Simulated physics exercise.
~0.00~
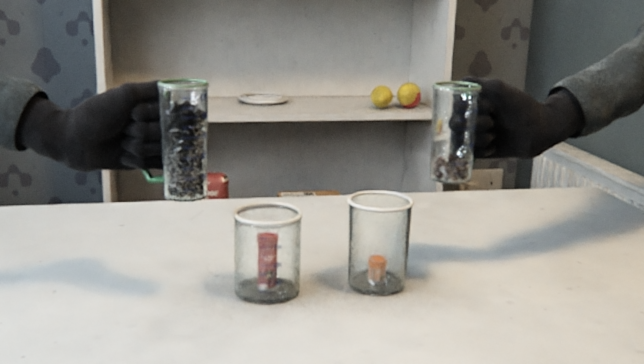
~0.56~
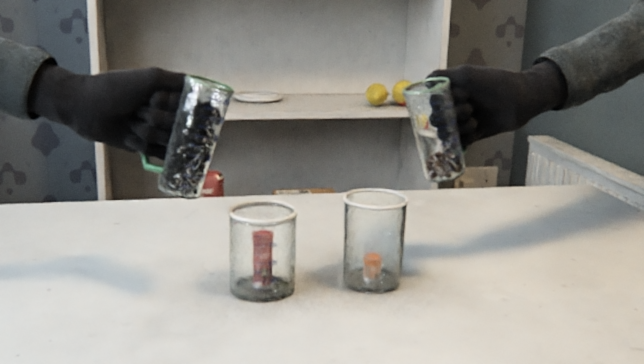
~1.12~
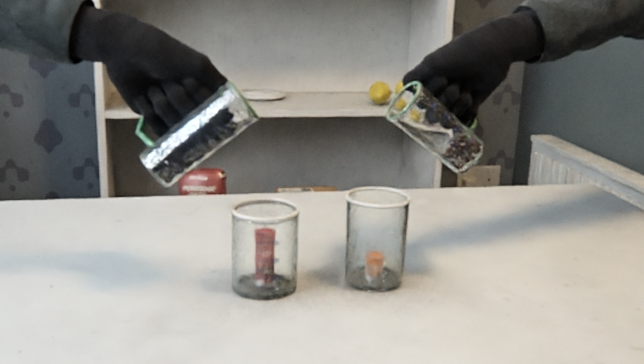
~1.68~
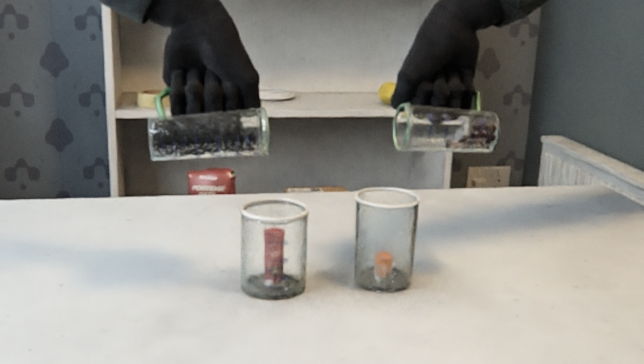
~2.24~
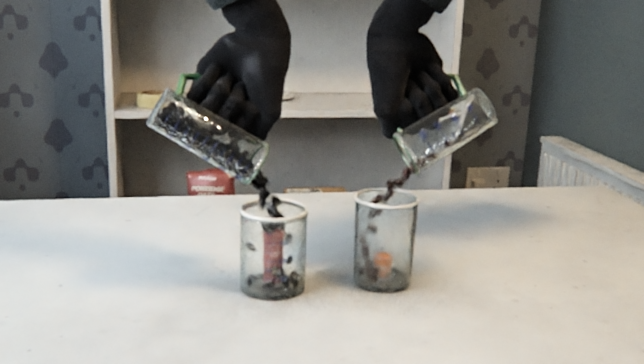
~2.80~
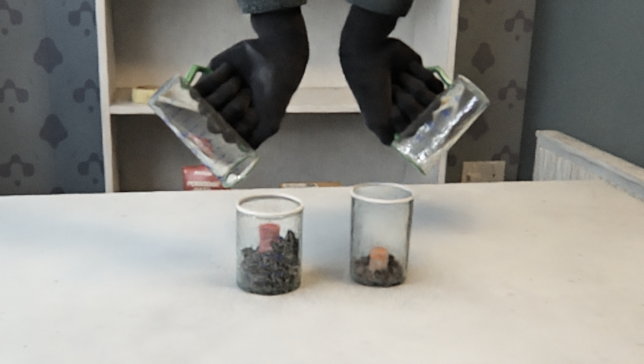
Two dark-gloved hands tipped clear mugs of loose, dark bits over a pair of glasses on a table, emptying them around a small upright object in each. The left glass ended about half full, the right one much lower, with both objects still poking out.
